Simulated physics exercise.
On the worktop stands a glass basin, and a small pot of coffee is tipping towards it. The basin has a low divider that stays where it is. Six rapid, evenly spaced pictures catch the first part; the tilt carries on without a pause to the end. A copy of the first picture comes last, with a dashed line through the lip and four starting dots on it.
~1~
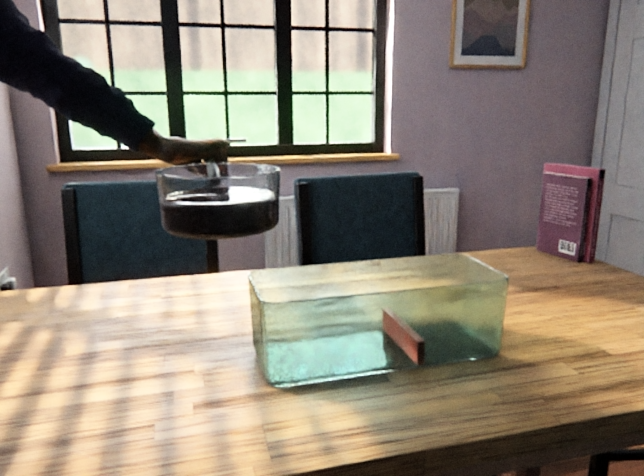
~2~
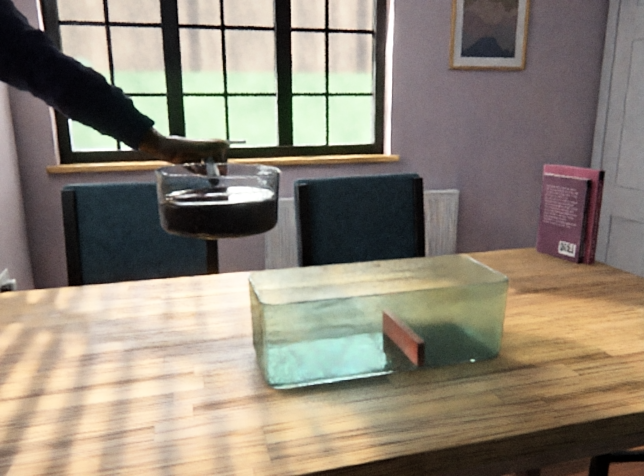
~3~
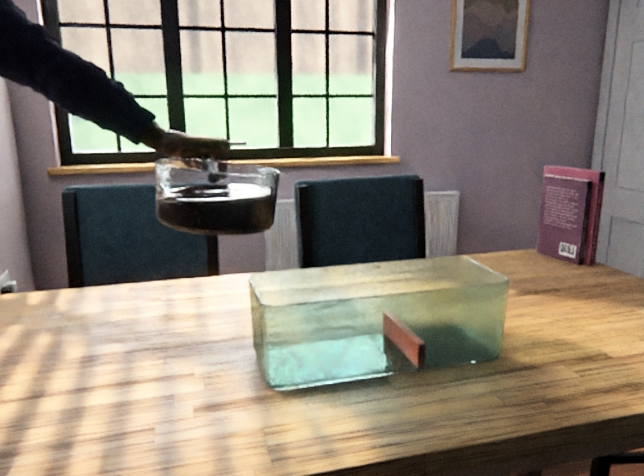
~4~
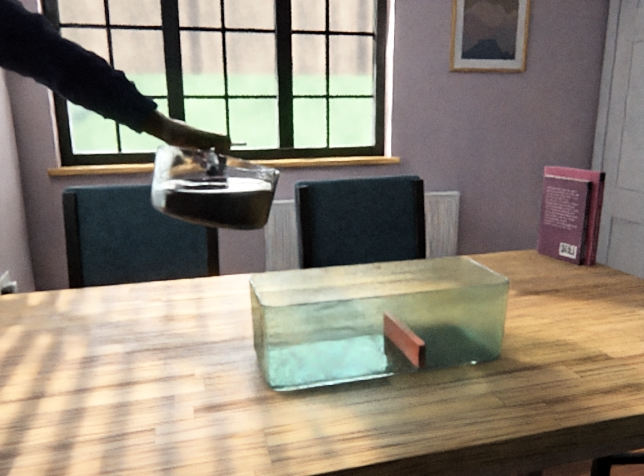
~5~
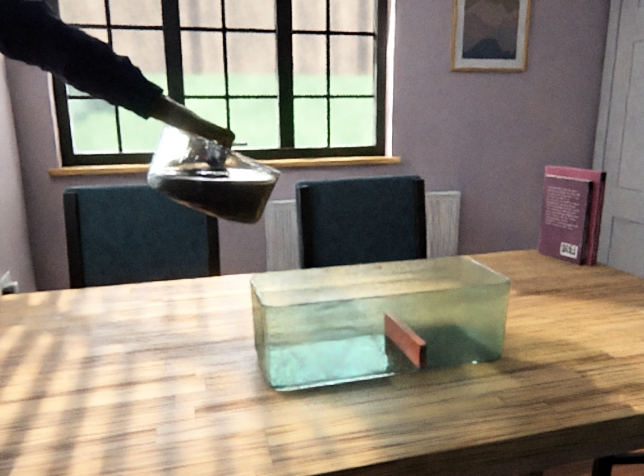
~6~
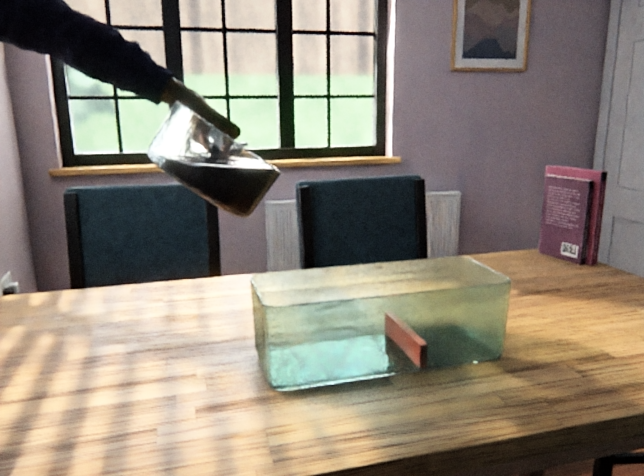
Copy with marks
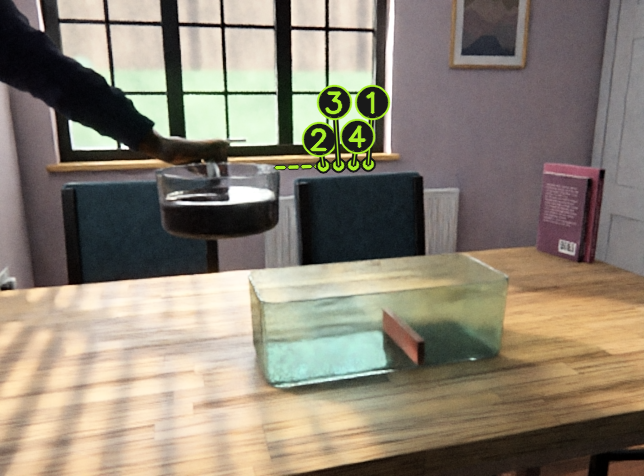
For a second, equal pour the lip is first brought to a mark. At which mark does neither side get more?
Dot 2 does it best.
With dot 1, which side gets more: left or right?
The right one.
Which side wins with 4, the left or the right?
The right one.
On the marked copy, 1 at (368, 164); 2 at (323, 166); 3 at (338, 165); 4 at (353, 164).
With 1, about 13 % ends left of the wall and 83 % right of it; 3 % is lost outside.
With 2, about 49 % ends left of the wall and 49 % right of it.
With 3, about 21 % ends left of the wall and 78 % right of it.
With 4, about 15 % ends left of the wall and 83 % right of it.
